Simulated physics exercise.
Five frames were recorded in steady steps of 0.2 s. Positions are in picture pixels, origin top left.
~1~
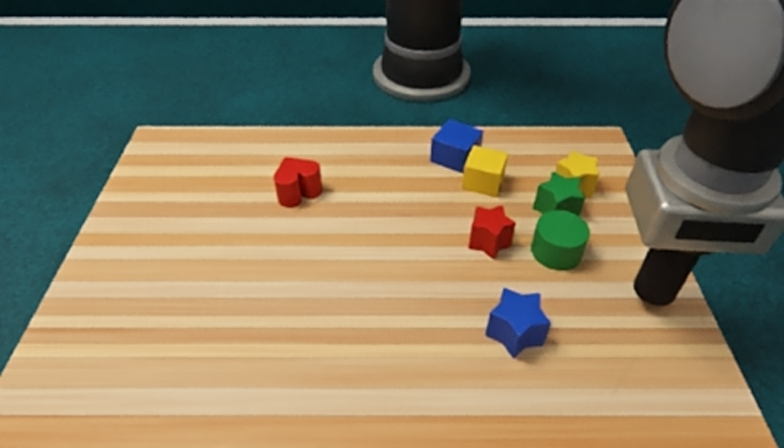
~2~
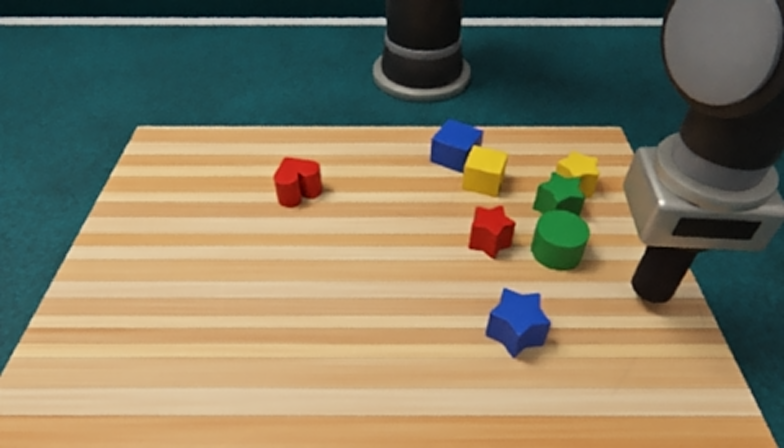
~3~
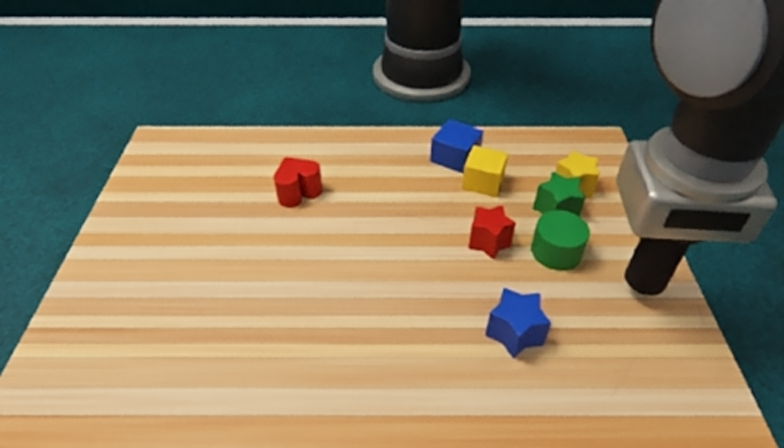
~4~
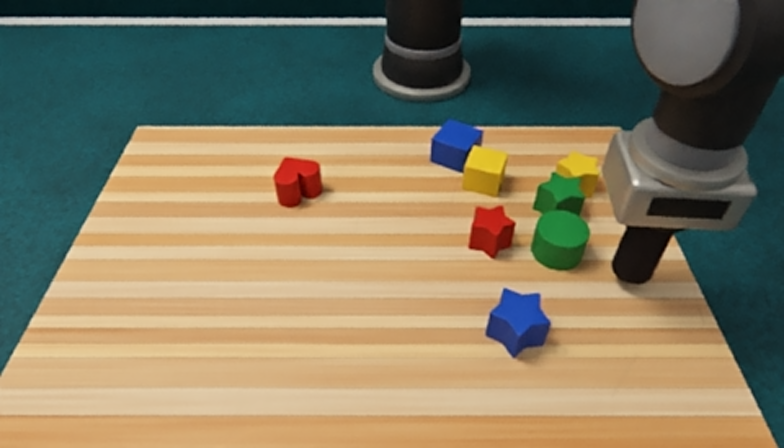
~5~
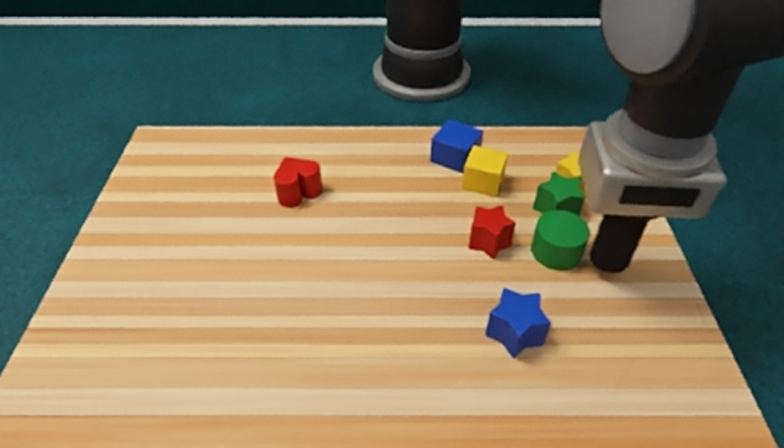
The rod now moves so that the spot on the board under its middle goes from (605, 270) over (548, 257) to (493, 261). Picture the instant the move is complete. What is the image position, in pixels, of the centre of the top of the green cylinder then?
(497, 205)
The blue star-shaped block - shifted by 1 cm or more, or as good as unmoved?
That block is not shifted.
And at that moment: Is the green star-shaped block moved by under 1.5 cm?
Yes - that is the case.
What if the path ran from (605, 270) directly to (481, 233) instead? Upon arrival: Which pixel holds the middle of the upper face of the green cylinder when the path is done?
It should be at (462, 183) by then.
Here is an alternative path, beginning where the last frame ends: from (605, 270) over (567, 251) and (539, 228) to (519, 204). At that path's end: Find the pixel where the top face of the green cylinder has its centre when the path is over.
My estimate: (492, 197).
On the path given first. One third of the way, rod (569, 248); red star-shaped block (482, 216); green cylinder (531, 217).
Two thirds of the way, rod (532, 247); red star-shaped block (463, 210), turned 55° anticlockwise; green cylinder (504, 207).
At the end, rod (496, 250); red star-shaped block (456, 209), turned 60° anticlockwise; blue star-shaped block unmoved; green star-shaped block unmoved; green cylinder (497, 205).
